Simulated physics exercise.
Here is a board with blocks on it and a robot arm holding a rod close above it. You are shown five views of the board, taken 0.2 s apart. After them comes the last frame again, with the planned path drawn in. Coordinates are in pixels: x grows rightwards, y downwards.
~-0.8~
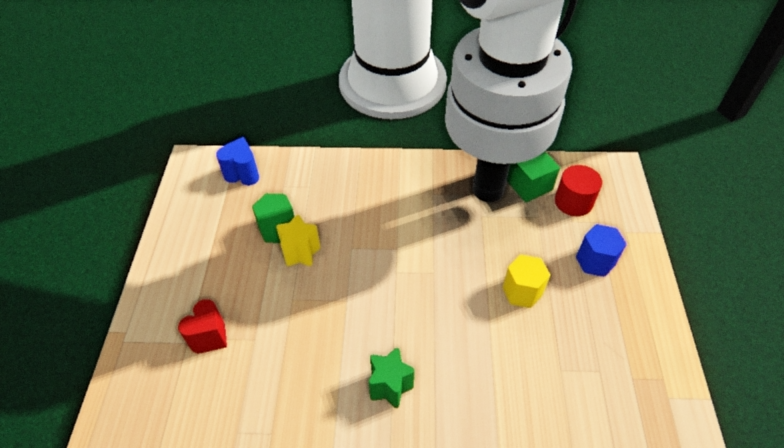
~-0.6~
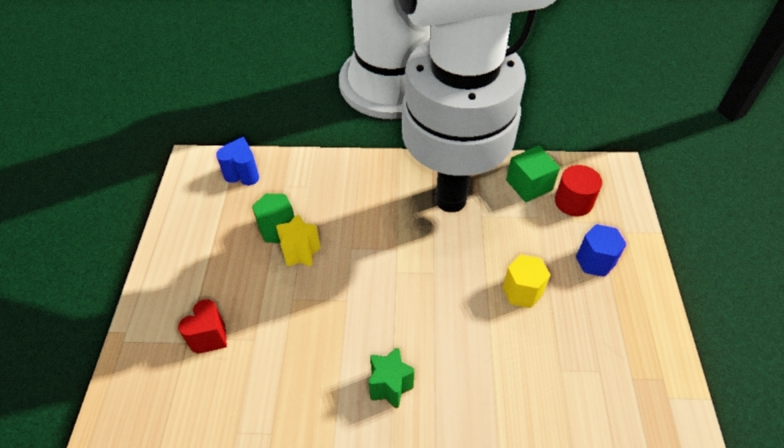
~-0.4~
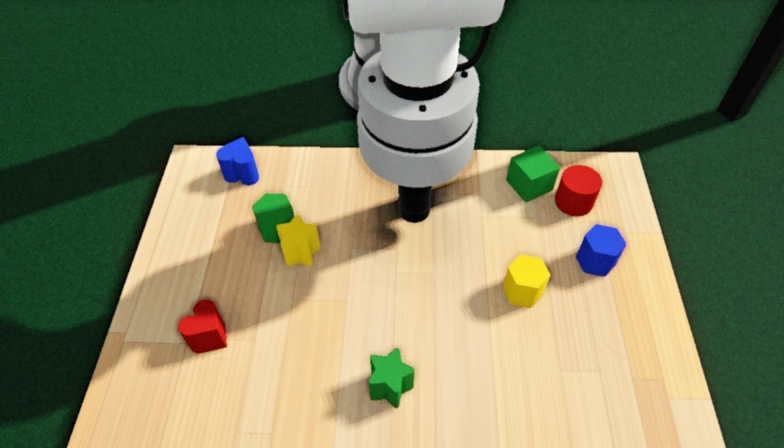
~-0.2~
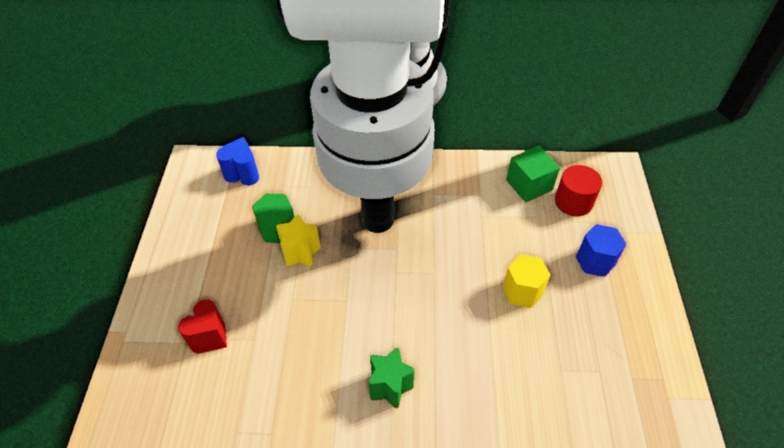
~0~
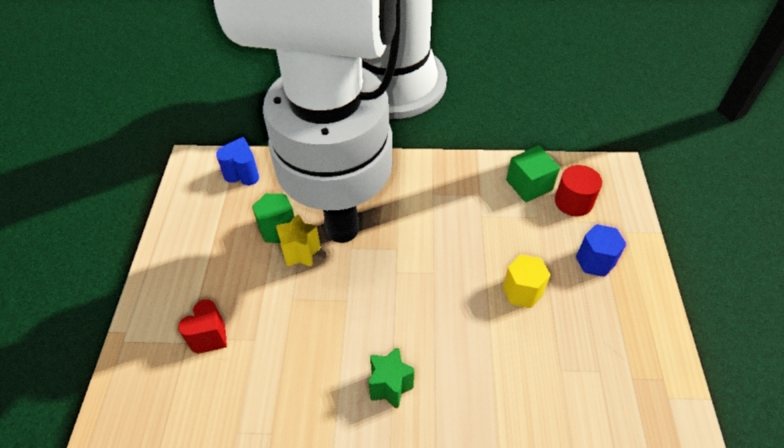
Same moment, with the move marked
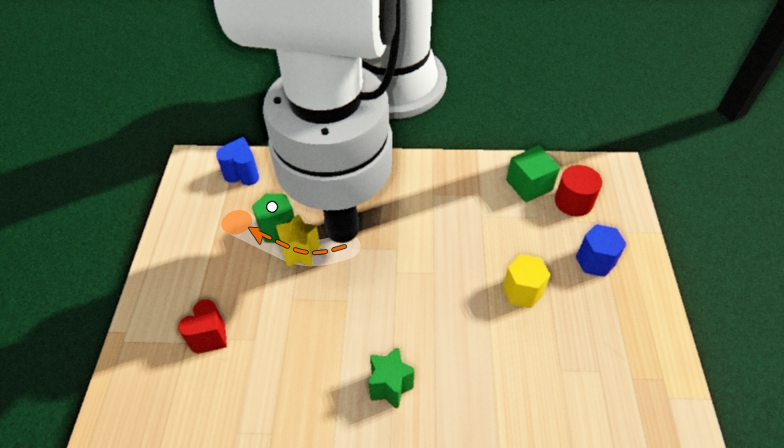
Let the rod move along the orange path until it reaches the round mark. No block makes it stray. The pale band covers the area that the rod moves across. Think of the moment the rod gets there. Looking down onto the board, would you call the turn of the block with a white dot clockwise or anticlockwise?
Looking down on the board, it turns clockwise.
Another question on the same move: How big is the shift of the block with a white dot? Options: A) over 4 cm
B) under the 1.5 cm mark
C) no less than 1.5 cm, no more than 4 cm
My pick is A.
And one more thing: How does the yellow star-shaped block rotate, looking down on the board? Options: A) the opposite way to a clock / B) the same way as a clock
A.
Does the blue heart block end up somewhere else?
I'd say no.
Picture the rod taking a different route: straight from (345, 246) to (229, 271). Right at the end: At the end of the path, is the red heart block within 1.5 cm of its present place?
The answer is yes.
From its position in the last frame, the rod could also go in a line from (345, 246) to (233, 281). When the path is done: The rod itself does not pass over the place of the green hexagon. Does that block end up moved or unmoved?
Moved off its spot.
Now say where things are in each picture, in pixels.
In the first frame, tip of the rod (488, 192), middles of tops, blue heart block (236, 151), green hexagon (272, 207), yellow star-shaped block (296, 231).
In the second frame, rod (451, 202), nothing pushed.
In the third frame, rod (414, 212), nothing pushed.
In the fourth frame, rod (378, 221), nothing pushed.
In the fifth frame, rod (343, 231), blue heart block (236, 151), green hexagon (272, 207), yellow star-shaped block (296, 231).
The line goes from (345, 246) over (304, 252) and (269, 238) to (237, 222); the dot is on the green hexagon.
On the path given first. One third of the way, rod (300, 237); green hexagon (261, 205), turned 35° clockwise; yellow star-shaped block (263, 237), turned 15° anticlockwise.
Two thirds of the way, rod (264, 222); green hexagon (244, 193), turned 50° clockwise; yellow star-shaped block (241, 236), turned 75° anticlockwise.
At the end, rod (231, 206); blue heart block unmoved; green hexagon (227, 175), turned 95° clockwise; yellow star-shaped block (238, 235), turned 95° anticlockwise.
